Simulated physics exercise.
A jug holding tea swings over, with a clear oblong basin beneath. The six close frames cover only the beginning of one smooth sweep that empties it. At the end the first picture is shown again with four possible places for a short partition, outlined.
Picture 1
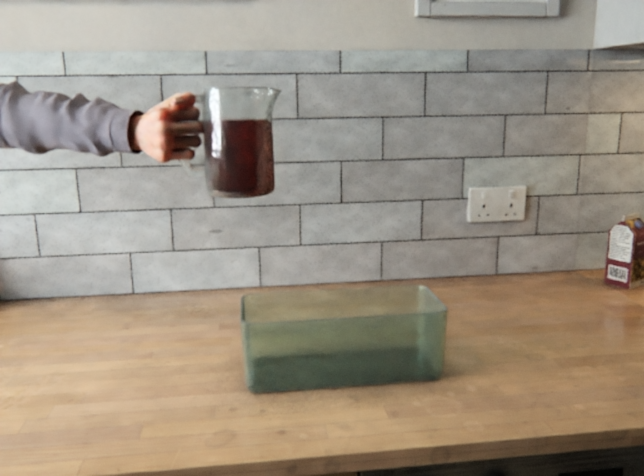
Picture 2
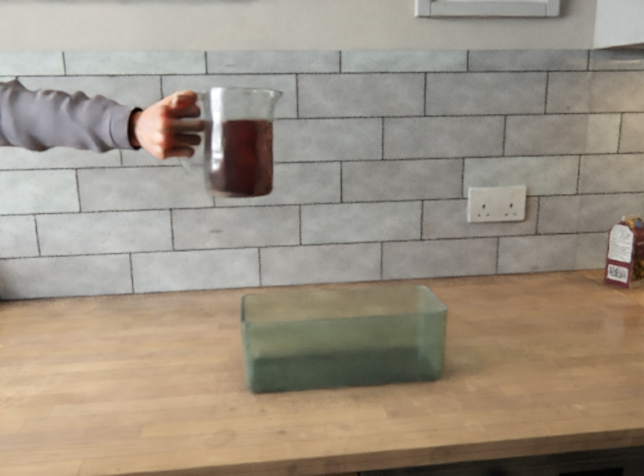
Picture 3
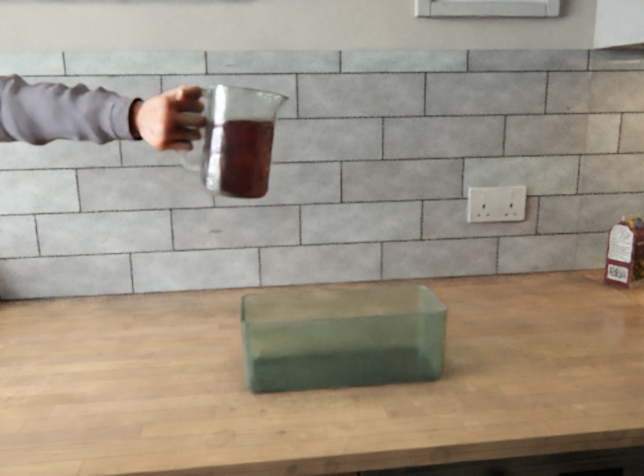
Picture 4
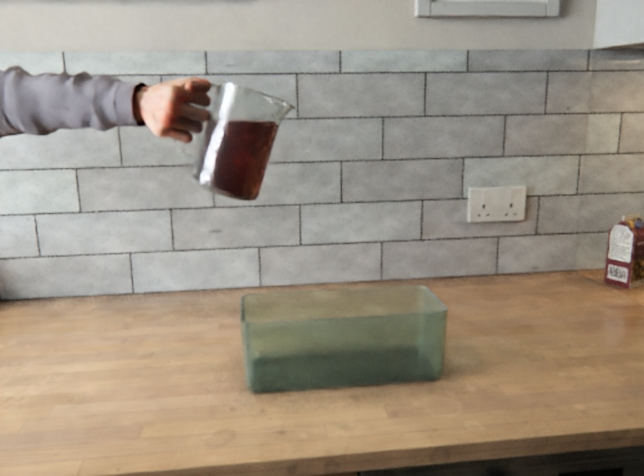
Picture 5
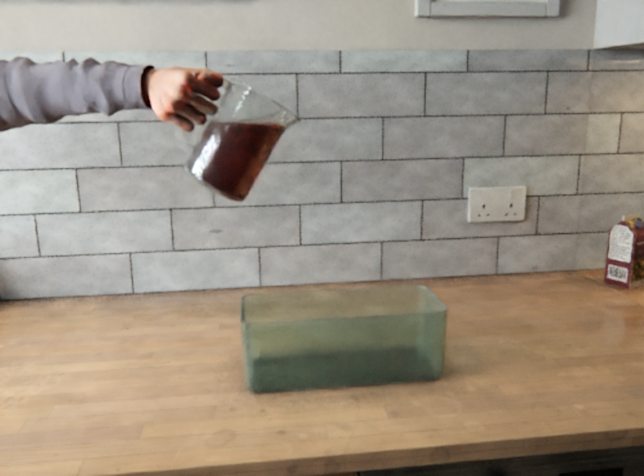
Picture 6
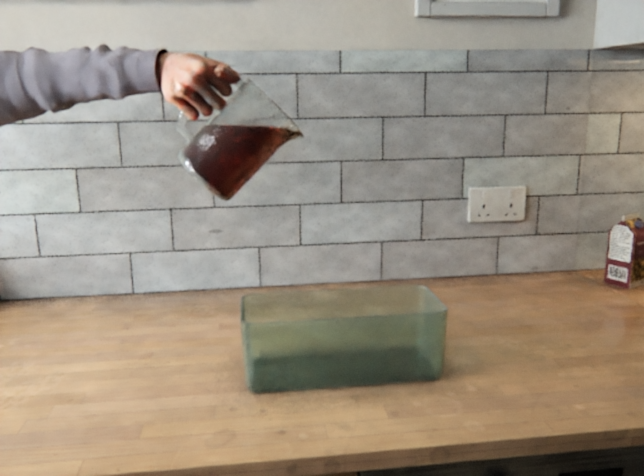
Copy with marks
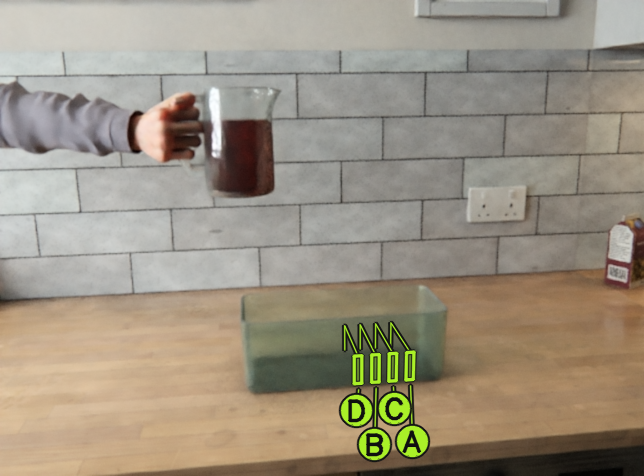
A glass jug of reddish-brown liquid, held up by a hand in a grey sleeve, starts upright and tilts steadily to the right above a clear, greenish oblong basin on a wooden worktop, the liquid shifting toward its lip.
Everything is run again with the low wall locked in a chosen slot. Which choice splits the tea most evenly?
Go for B.
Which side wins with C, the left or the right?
The left side.
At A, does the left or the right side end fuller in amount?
The left side.
On the marked copy, A at (410, 385); B at (376, 388); C at (393, 386); D at (358, 389).
With A, about 87 % ends left of the wall and 5 % right of it; 7 % is lost outside.
With B, about 44 % ends left of the wall and 52 % right of it; 4 % is lost outside.
With C, about 84 % ends left of the wall and 8 % right of it; 7 % is lost outside.
With D, about 11 % ends left of the wall and 84 % right of it; 5 % is lost outside.
